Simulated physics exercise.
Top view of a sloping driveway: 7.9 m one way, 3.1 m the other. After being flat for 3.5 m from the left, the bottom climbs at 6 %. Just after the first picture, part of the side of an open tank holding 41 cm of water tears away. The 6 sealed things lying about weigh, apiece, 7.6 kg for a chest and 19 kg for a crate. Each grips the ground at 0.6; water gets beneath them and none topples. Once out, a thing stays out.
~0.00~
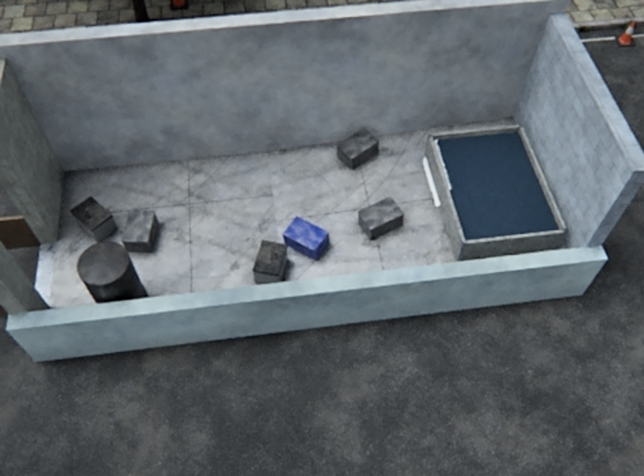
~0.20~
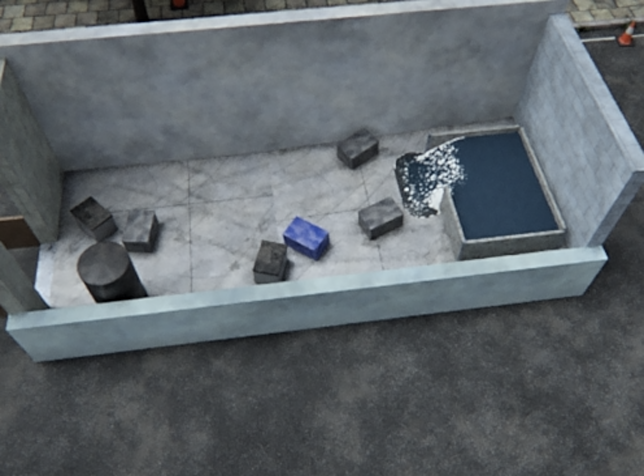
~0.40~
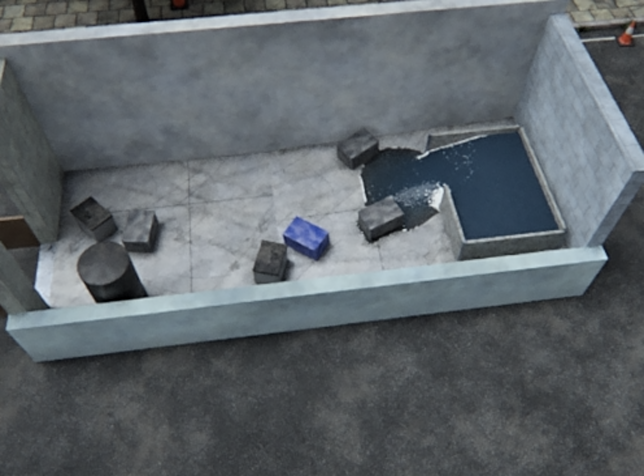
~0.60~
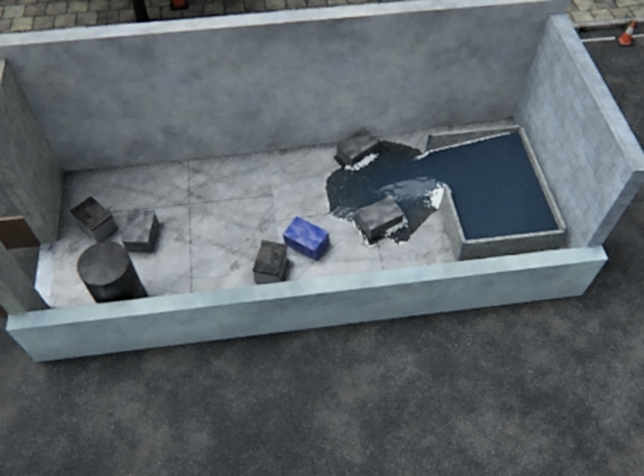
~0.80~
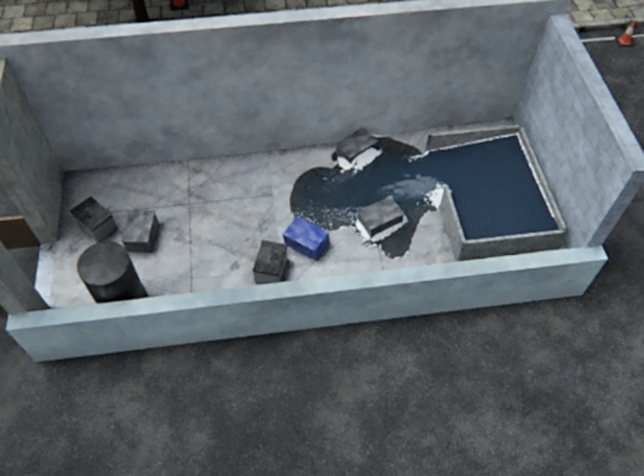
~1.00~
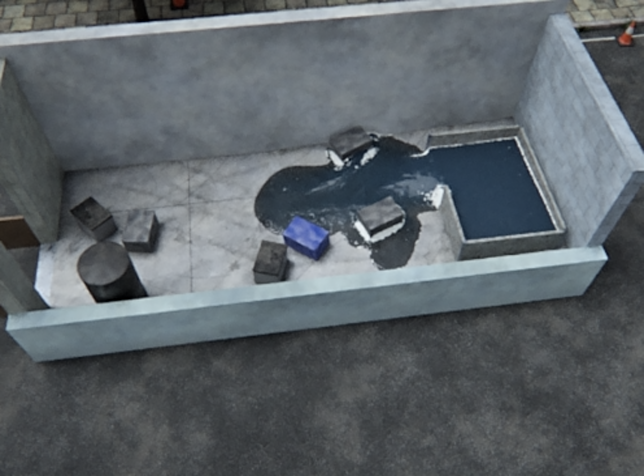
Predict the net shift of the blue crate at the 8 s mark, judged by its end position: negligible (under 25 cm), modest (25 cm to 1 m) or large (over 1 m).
The net shift is negligible.
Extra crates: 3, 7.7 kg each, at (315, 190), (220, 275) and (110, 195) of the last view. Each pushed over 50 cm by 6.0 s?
Taking them one at a time: Above the mark; below the mark; above the mark.
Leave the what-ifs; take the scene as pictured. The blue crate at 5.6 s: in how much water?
Depth approx. 2 cm.
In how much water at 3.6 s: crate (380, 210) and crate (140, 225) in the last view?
Depth approx. 3 cm / 7 cm.
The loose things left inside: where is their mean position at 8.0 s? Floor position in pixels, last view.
Centred roughly on (258, 261).
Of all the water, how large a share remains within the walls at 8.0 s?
Remaining: Approx. 76 per cent.
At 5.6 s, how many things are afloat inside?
Then: 1.
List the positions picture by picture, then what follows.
The blue crate at (307, 233) rests on the ground; 3.1 m2 under water; 0 of 6 have shifted, in the first picture.
The blue crate at (307, 233), on the bottom; 3.8 m2 under water; 0 of 6 have shifted, in the second picture.
The blue crate at (307, 233), on the bottom; water covers 4.7 m2; 0 of 6 have shifted, in the third picture.
The blue crate at (307, 233) rests on the ground; water covers 5.6 m2; 0 of 6 have shifted, in the fourth picture.
The blue crate at (307, 233) rests on the ground; water covers 6.8 m2; 0 of 6 have shifted, in the fifth picture.
The blue crate at (307, 233) rests on the ground; 8.0 m2 under water; 1 of 6 have shifted, in the sixth picture.
After 1.6 s the blue crate is near (307, 233), 0.0 m from its start, aground; 0 of 6 are out; 0 afloat.
After 3.6 s the blue crate is near (302, 239), 0.1 m from its start, aground; 0 of 6 are out; 1 afloat.
After 5.6 s the blue crate is near (302, 239), 0.1 m from its start, aground; 2 of 6 are out; 1 afloat.
After 8.0 s the blue crate is near (302, 239), 0.1 m from its start, aground; 2 of 6 are out; 2 afloat.
